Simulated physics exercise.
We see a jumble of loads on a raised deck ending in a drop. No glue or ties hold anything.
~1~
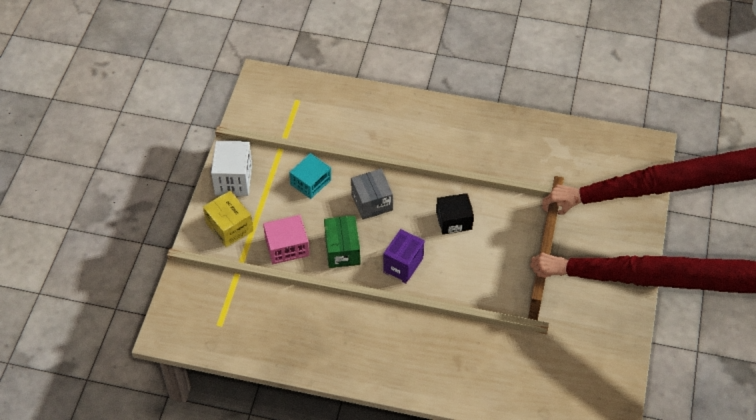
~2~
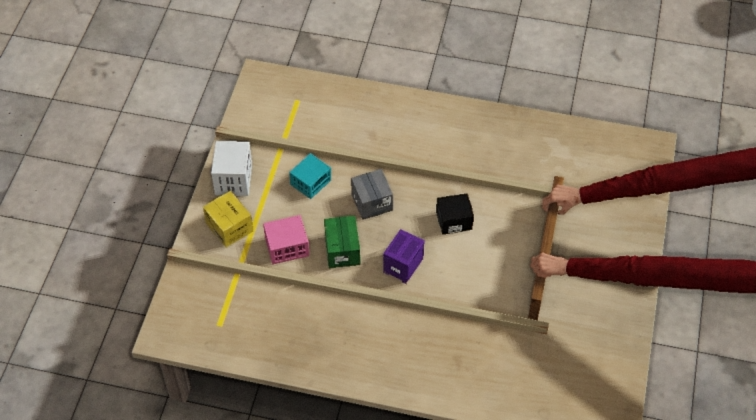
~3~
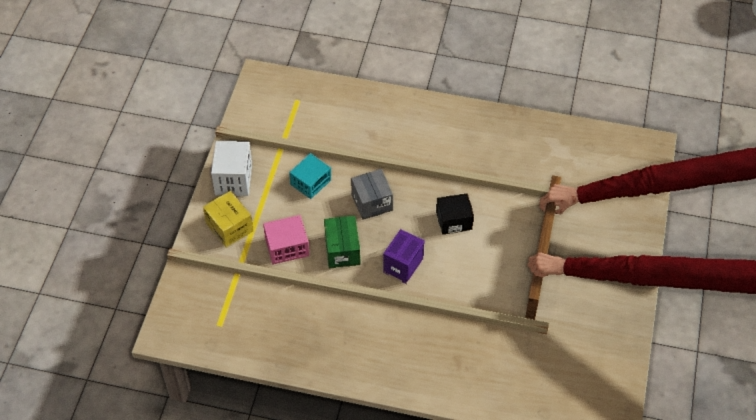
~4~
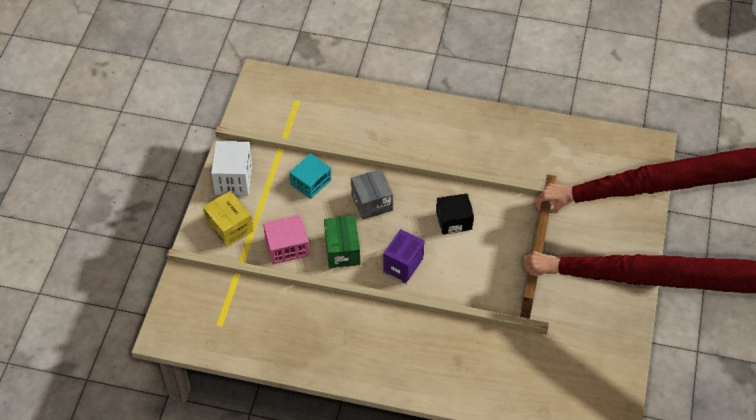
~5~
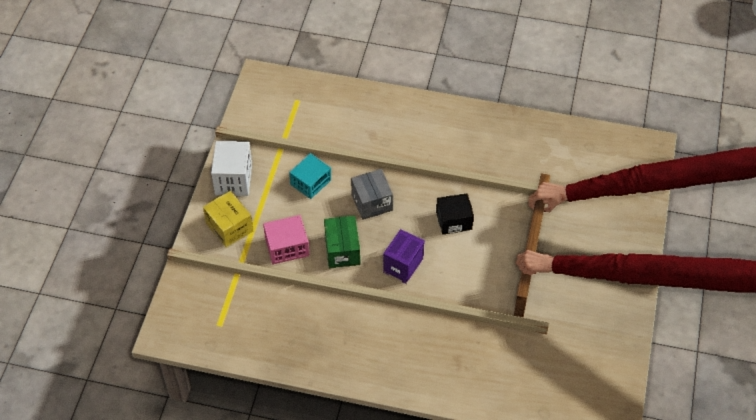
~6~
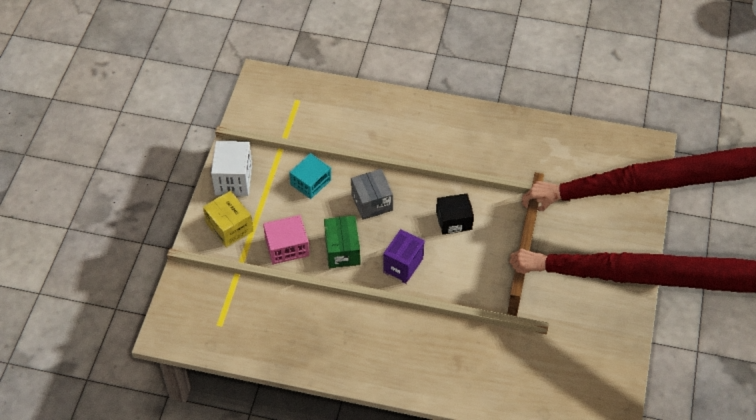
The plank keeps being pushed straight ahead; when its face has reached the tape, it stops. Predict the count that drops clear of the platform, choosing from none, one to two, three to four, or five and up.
Well, the ones that get knocked off number between three and four.
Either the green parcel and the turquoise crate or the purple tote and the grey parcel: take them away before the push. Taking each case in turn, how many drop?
That gives 2 for the first pair taken away and 2 for the second.
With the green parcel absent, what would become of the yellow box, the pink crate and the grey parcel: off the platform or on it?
The yellow box goes over; the pink crate remains up; the grey parcel survives.
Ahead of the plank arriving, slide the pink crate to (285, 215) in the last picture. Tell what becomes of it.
In that case it never drops.
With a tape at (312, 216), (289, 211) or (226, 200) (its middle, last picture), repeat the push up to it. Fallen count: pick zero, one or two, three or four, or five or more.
First zero, then one to two, then at least five.
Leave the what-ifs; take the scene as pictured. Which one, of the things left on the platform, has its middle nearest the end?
The grey parcel, that one.
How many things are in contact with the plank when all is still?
Contact count: 2.
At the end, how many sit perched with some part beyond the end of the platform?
That comes to 0 of them.
A little later, none off yet; white crate at rest near (232, 169); yellow box at rest near (228, 219); pink crate at rest near (286, 240).
When it is over, the number that fall off is three or four; down, turquoise crate, pink crate, yellow box and white crate.
